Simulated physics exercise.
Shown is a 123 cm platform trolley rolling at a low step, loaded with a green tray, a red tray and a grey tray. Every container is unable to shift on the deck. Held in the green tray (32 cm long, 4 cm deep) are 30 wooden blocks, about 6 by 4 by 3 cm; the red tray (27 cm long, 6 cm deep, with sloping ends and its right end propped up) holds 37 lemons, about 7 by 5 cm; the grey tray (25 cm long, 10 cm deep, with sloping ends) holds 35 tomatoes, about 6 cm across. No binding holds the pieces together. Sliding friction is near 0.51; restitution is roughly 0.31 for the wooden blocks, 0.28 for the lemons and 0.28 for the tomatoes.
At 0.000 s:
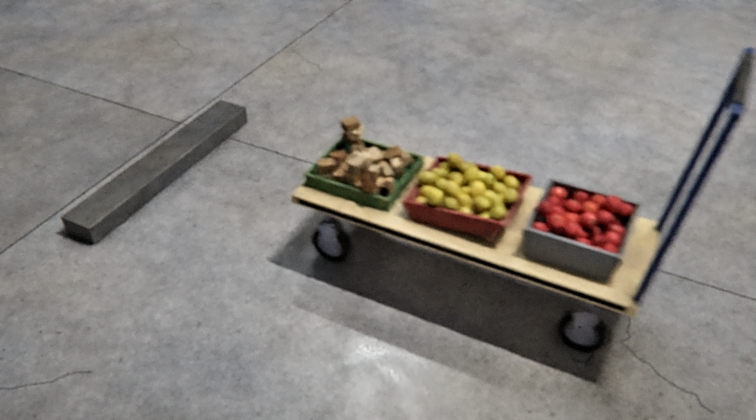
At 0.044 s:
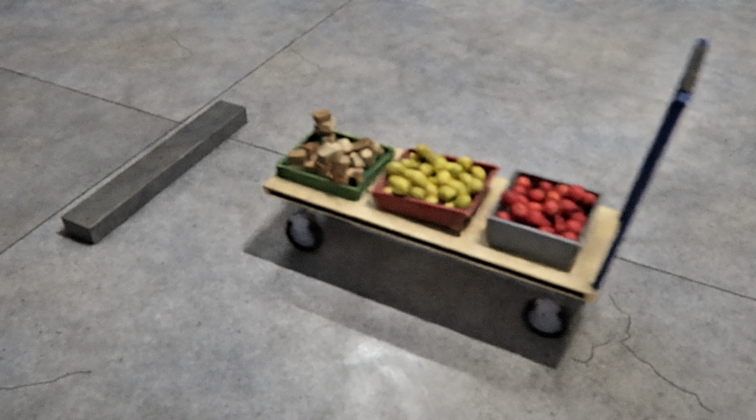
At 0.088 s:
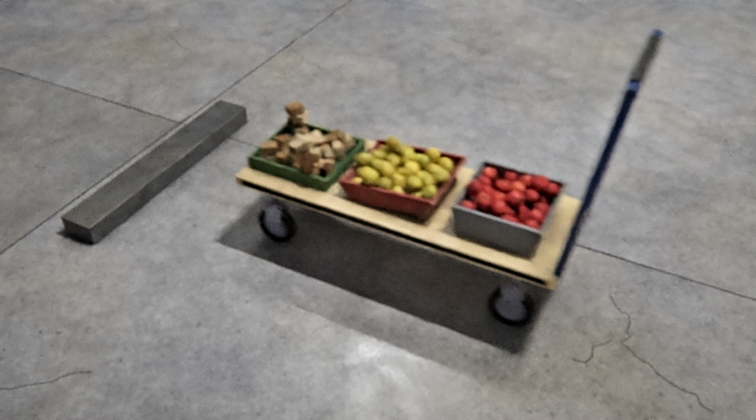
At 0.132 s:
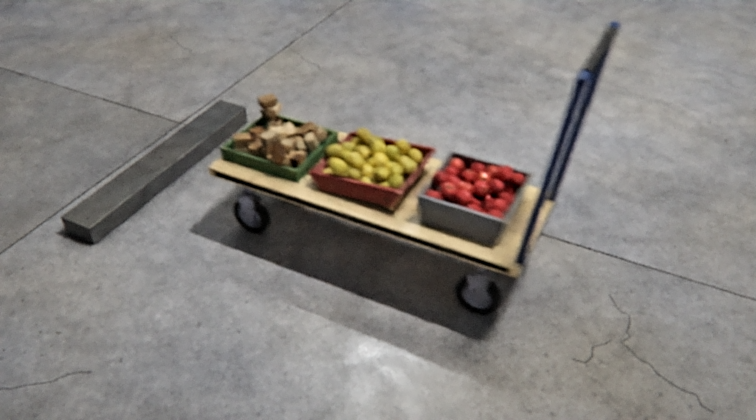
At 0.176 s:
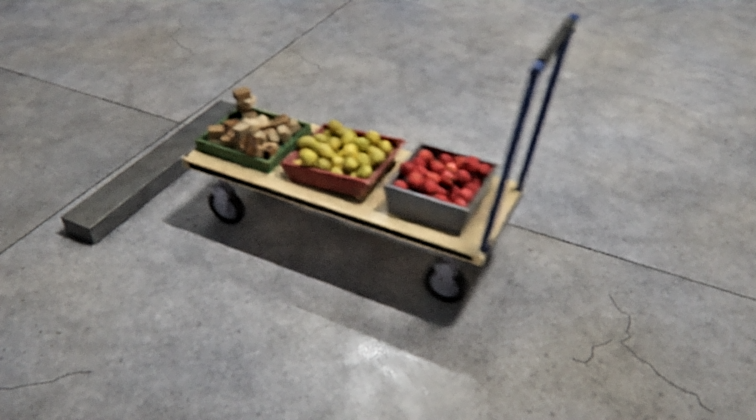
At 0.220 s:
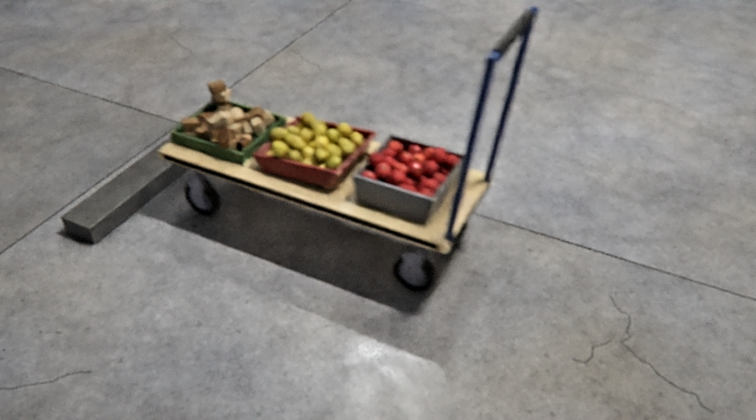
A platform trolley with a blue handle rolls slowly leftward across a concrete floor, carrying a green tray of wooden blocks, a red tray of lemons and a grey tray of tomatoes. It steadily nears a dark bar lying on the floor, and its front end comes to overlap the bar from view, the loads still in their trays.
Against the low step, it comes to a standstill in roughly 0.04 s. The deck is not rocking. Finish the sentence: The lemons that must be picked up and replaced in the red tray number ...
... more than a sixth of them.
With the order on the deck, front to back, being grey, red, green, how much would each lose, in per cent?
In that arrangement the green tray sheds 30 per cent of its load, the red tray 40 per cent, and the grey tray 10 per cent.
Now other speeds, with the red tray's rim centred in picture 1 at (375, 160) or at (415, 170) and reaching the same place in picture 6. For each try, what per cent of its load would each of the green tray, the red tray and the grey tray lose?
Green tray: 20 / 30 percent; red tray: 10 / 20 percent; grey tray: 0 / 10 percent.
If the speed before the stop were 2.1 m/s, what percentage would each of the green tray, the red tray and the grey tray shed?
In that case the green tray sheds 30 per cent of its load, the red tray 20 per cent, and the grey tray 10 per cent.
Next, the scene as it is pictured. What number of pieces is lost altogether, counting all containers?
In all, roughly 30.
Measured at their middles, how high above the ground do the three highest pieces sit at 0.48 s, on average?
58 cm.
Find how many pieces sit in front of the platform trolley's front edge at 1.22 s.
About 12.
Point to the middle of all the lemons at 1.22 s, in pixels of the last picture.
Centred roughly at (247, 128).
After 0.26 s, contact.
After 0.36 s, 6 of 30 out of the green tray, 4 of 37 out of the red tray and 1 of 35 out of the grey tray.
After 0.48 s, 8 of 30 out of the green tray, 12 of 37 out of the red tray and 2 of 35 out of the grey tray.
After 0.71 s, 8 of 30 out of the green tray, 16 of 37 out of the red tray and 2 of 35 out of the grey tray.
Outcome (at 1.22 s), 10 of 30 out of the green tray, 16 of 37 out of the red tray and 2 of 35 out of the grey tray. Asked share, 16 of 37, 43 per cent.
